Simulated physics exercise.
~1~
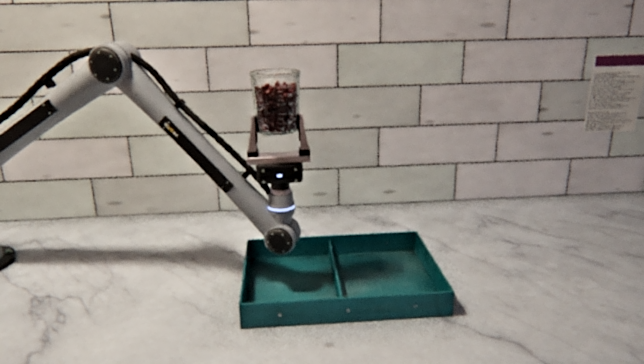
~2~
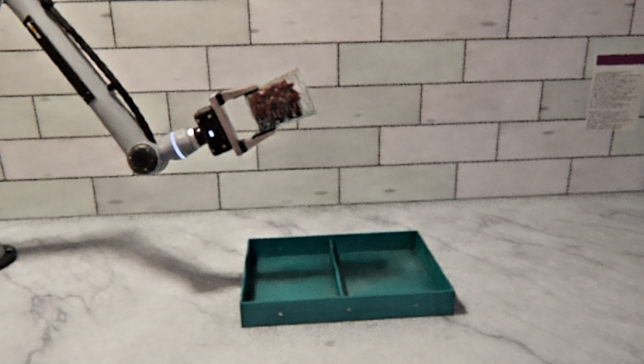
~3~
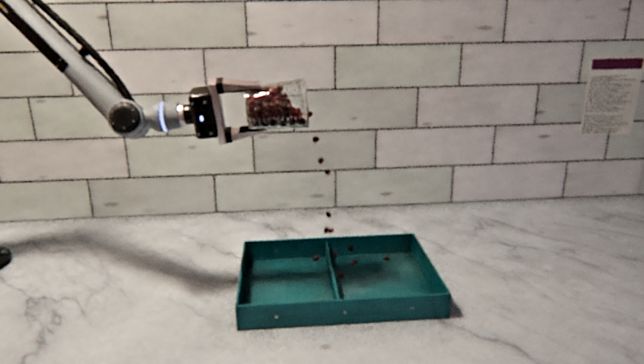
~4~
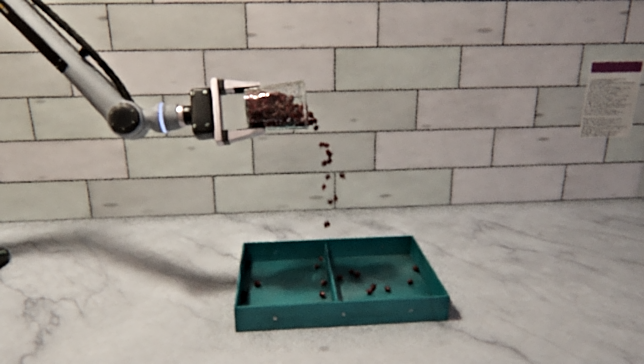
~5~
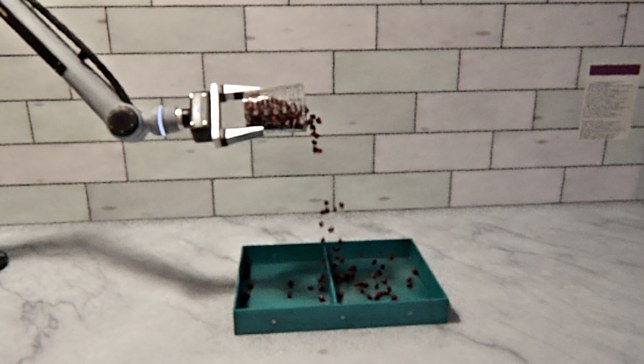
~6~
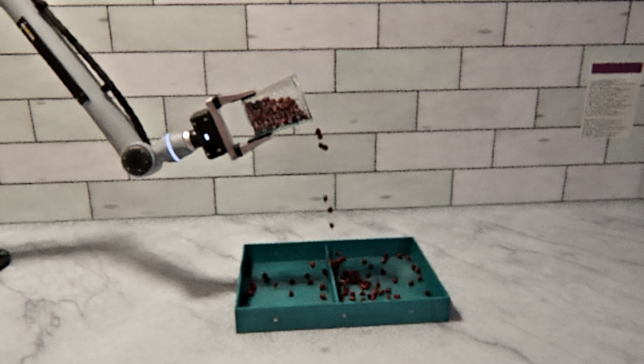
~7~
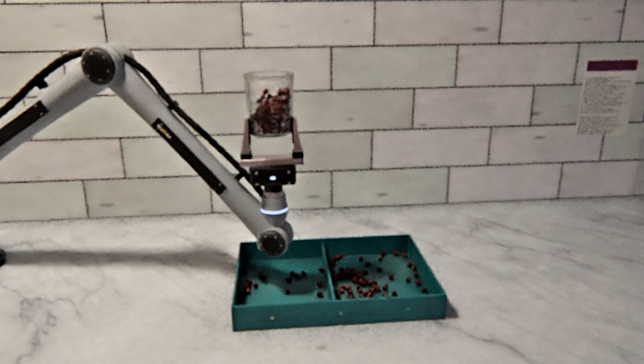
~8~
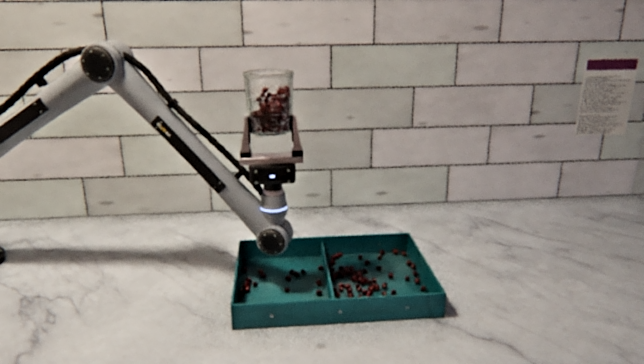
A robot arm held up a clear beaker of dark red beans, tipped it to the right and spilled some into a divided green tray, more landing in the right part, then turned it upright again with plenty of beans still inside.
